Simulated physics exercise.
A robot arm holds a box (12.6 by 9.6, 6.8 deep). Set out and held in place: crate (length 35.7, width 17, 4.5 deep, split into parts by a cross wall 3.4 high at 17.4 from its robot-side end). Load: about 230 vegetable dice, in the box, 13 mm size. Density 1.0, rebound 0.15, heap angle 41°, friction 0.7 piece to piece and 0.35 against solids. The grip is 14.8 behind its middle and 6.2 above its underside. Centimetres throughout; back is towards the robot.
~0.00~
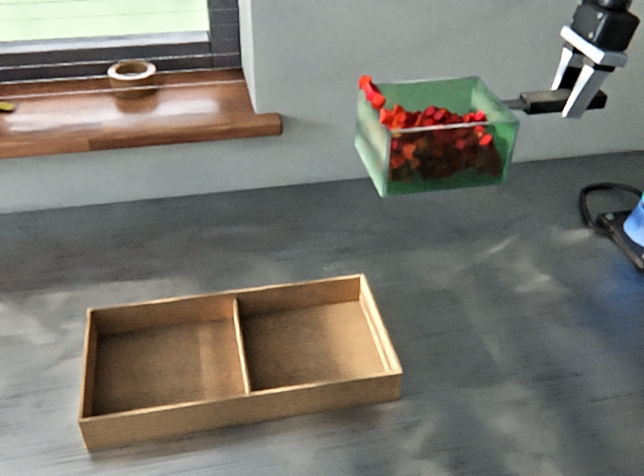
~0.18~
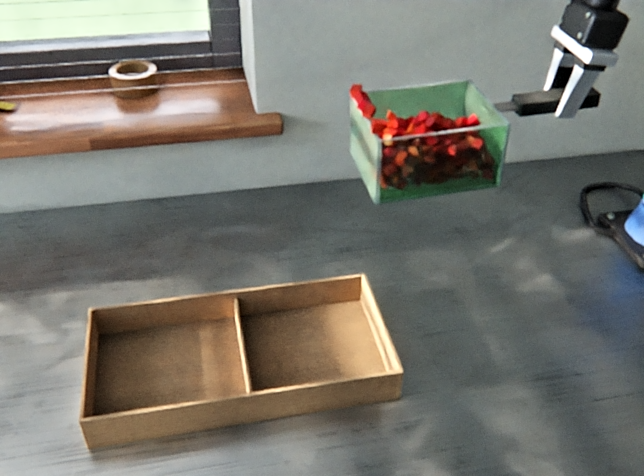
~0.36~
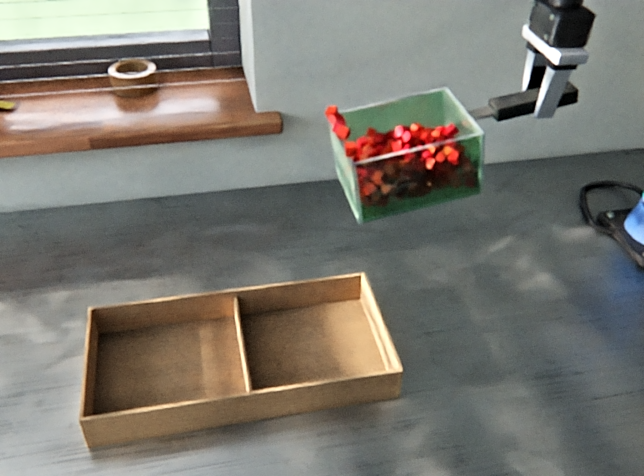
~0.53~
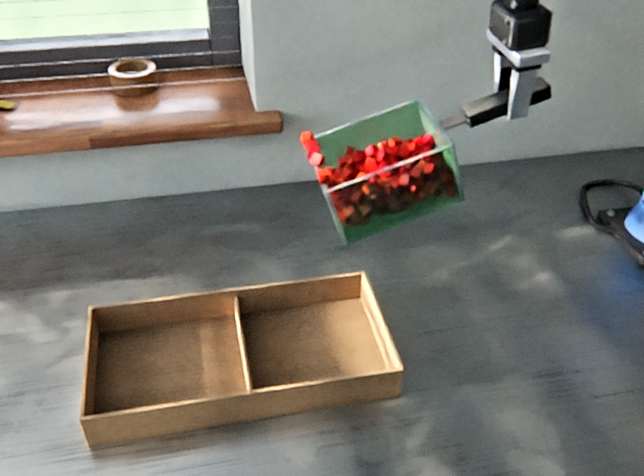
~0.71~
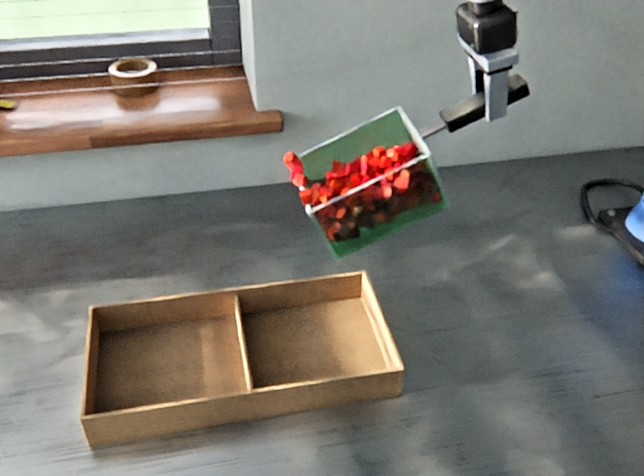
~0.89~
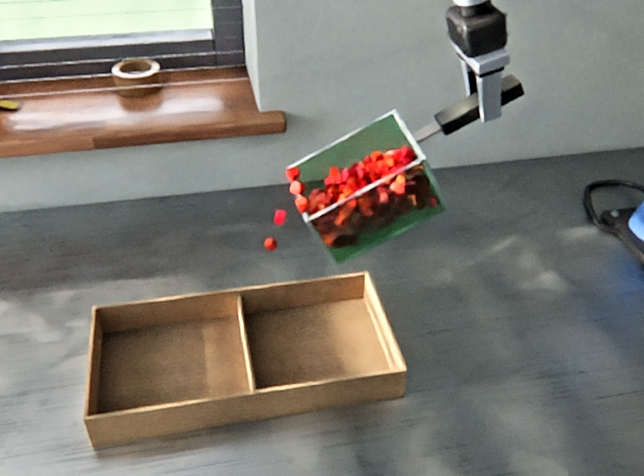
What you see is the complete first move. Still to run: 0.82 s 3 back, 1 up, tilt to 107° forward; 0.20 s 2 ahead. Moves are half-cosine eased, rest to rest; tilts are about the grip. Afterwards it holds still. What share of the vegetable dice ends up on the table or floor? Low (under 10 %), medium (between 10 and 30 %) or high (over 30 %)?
Answer: High; over 30 % of the vegetable dice finish on the table or floor.
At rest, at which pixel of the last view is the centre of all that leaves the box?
Near (450, 329).
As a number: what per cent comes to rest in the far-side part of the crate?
About 0 per cent.
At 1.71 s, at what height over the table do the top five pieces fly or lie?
About 26 cm.
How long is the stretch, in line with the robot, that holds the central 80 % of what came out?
Some 12 cm.
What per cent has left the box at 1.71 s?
Some 25 per cent.
After 1.30 s, tilted 67° forward, highest piece 25 above the table; 225 in the box, 5 in the robot-side part.
After 1.71 s, tilted 107° forward, highest piece 27 above the table; 176 in the box, 30 on the table or floor, 5 in the robot-side part, 19 in flight or on a rim.
After 2.11 s, tilted 107° forward, highest piece 19 above the table; 127 on the table or floor, 71 in the box, 5 in the robot-side part, 27 in flight or on a rim.
After 3.16 s, tilted 107° forward, highest piece 19 above the table; 191 on the table or floor, 34 in the box, 5 in the robot-side part.
At rest, 191 on the table or floor, 34 in the box, 5 in the robot-side part. That is 83 % on the table or floor.
